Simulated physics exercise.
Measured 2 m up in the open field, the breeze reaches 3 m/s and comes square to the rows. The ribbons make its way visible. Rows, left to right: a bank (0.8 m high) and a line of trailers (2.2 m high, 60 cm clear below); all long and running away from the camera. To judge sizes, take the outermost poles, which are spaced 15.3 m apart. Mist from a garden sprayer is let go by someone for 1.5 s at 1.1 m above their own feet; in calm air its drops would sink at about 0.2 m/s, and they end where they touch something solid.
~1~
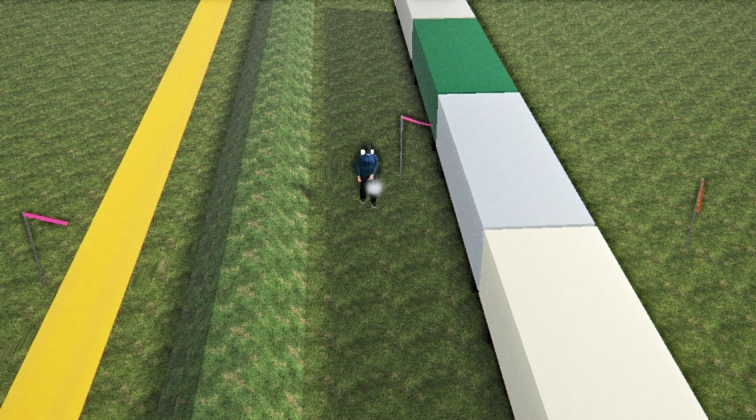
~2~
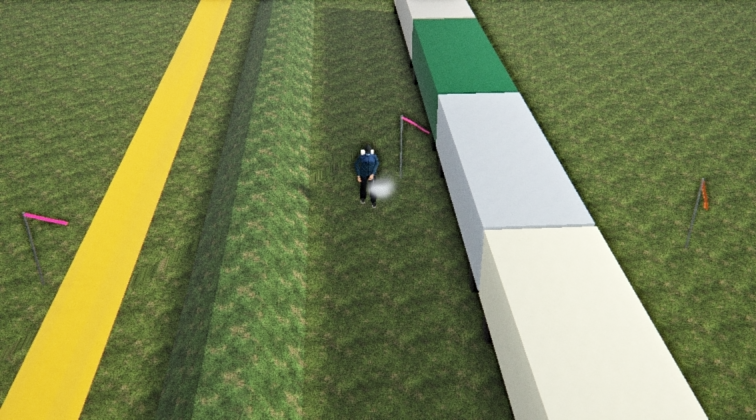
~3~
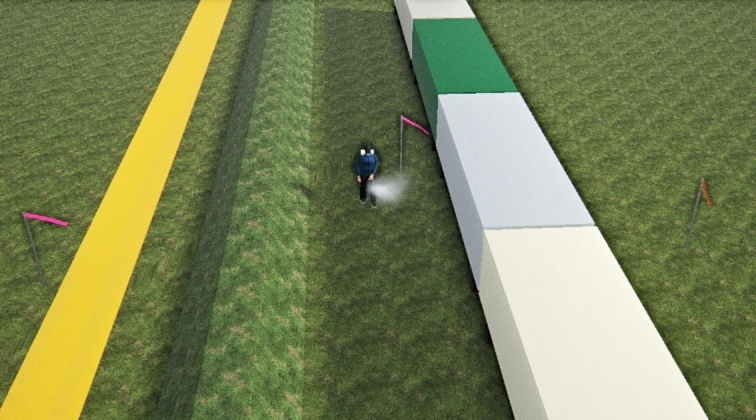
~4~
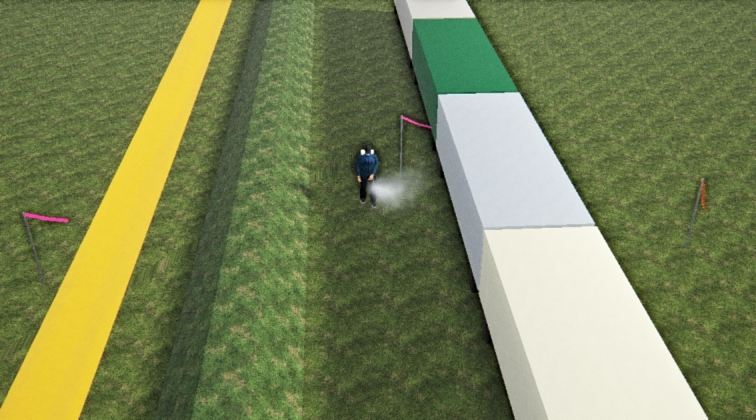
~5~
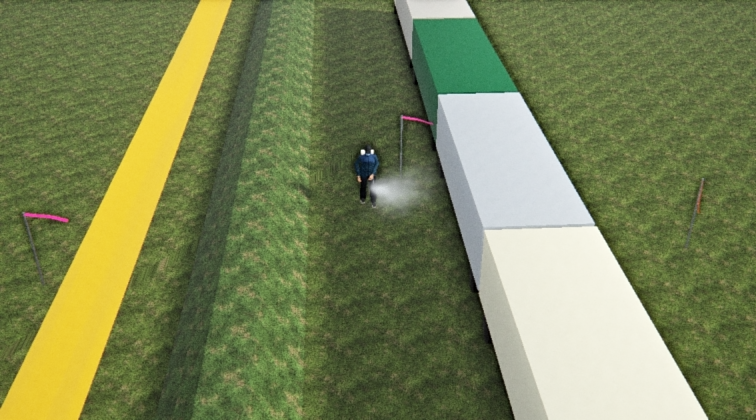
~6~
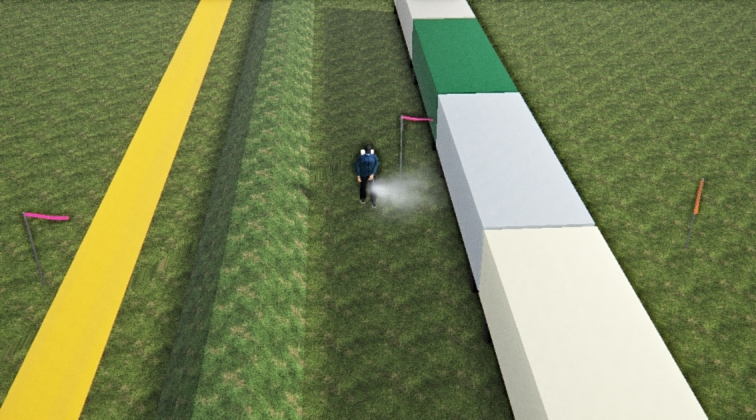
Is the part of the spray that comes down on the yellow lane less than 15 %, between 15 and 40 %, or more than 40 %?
For the yellow lane, I'd go with less than 15 %.
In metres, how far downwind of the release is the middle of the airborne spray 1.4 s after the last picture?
My estimate would be some 1.0 metres.
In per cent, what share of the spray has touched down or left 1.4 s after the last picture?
20 %.
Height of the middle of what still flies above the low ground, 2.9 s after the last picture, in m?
0.2 m.
Then, 1.4 s after the last picture, 0 % lies on the yellow lane; 18 % has touched down or left; the middle of what still flies is 0.4 m above the low ground, near (418, 207).
Then, 2.9 s after the last picture, 0 % lies on the yellow lane; 63 % has touched down or left; the middle of what still flies is 0.3 m above the low ground, near (419, 212).
Then, 6.9 s after the last picture, 0 % lies on the yellow lane; 91 % has touched down or left.
Then, 18.9 s after the last picture, 0 % lies on the yellow lane; 98 % has touched down or left.
Then, 43.9 s after the last picture, 0 % lies on the yellow lane; 100 % has touched down or left.
